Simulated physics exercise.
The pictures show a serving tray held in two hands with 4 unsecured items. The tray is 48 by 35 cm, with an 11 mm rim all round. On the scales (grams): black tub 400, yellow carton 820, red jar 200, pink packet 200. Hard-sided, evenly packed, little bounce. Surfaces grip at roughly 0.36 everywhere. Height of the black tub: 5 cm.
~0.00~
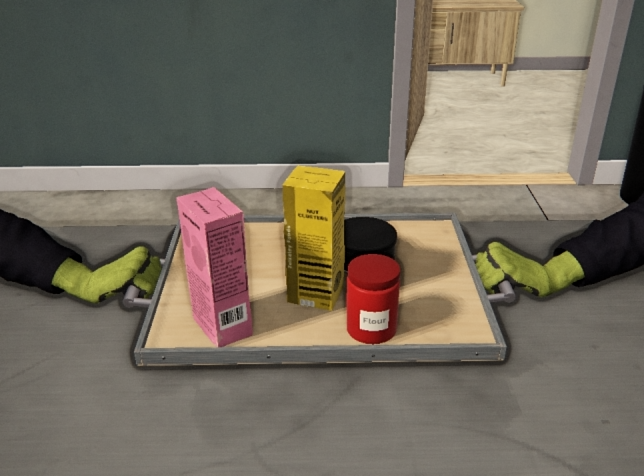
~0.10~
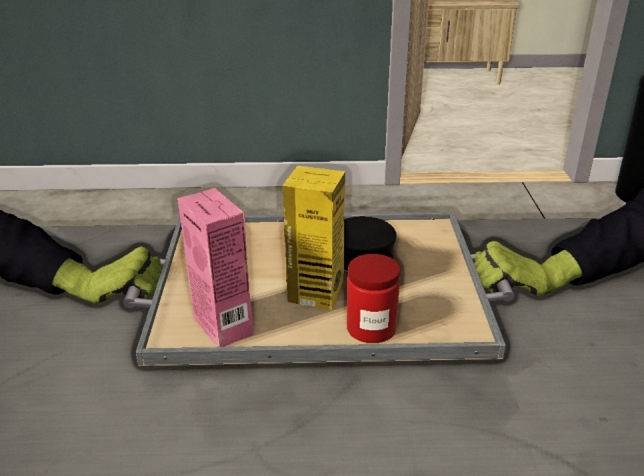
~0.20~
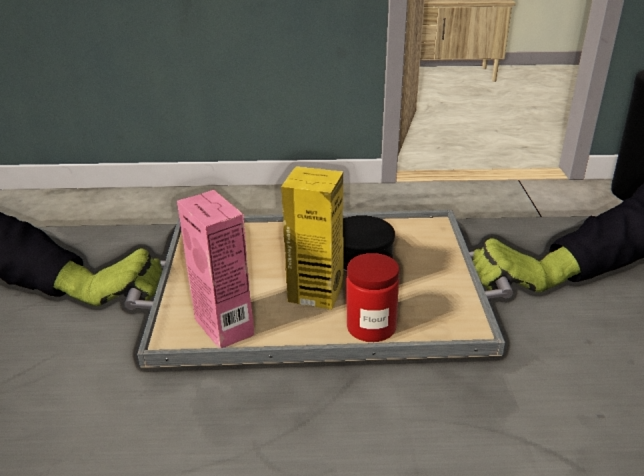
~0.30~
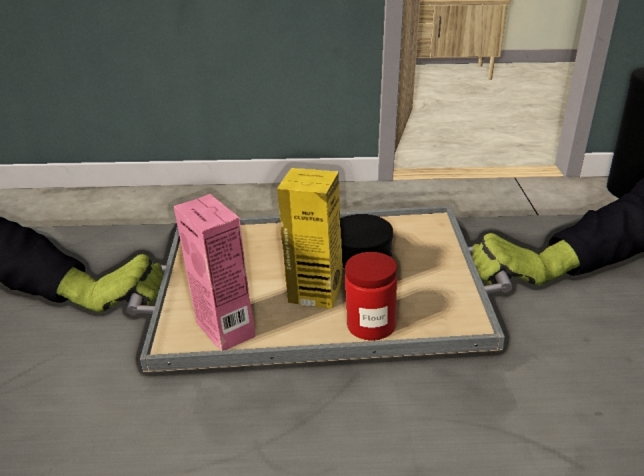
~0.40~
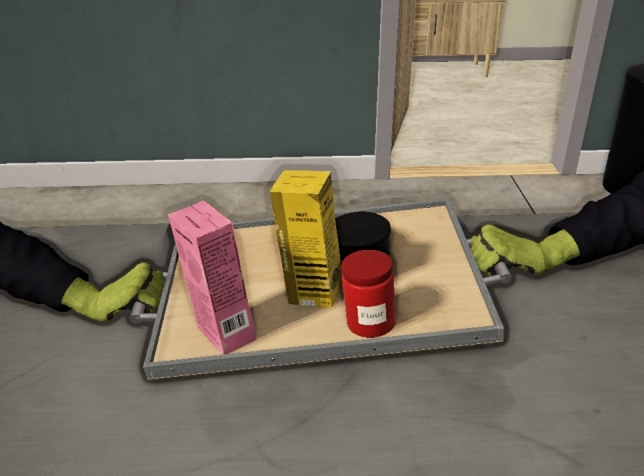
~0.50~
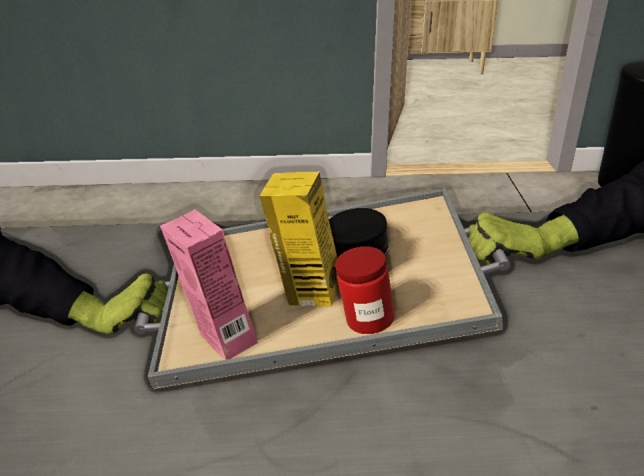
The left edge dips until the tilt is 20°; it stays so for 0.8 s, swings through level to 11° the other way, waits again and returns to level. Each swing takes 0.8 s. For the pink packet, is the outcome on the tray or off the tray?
The pink packet goes overboard.
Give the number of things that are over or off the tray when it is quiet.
1 of them.
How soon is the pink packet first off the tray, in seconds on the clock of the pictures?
At about 1.3 s.
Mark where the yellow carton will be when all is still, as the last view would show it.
Around (250, 243).
After 1.30 s, tray at 20°, left edge down; pink packet now off the tray; yellow carton moved 2 cm.
After 1.80 s, tray at 19°, left edge down; yellow carton moved 7 cm; red jar moved 3 cm; black tub moved 3 cm.
After 2.30 s, tray at 7°, right edge down; yellow carton moved 10 cm; red jar moved 4 cm; black tub moved 3 cm.
In the end (4.5 s), off the tray, pink packet; not toppled but over 5 cm from the start, yellow carton; the other 2 under 5 cm from the start.
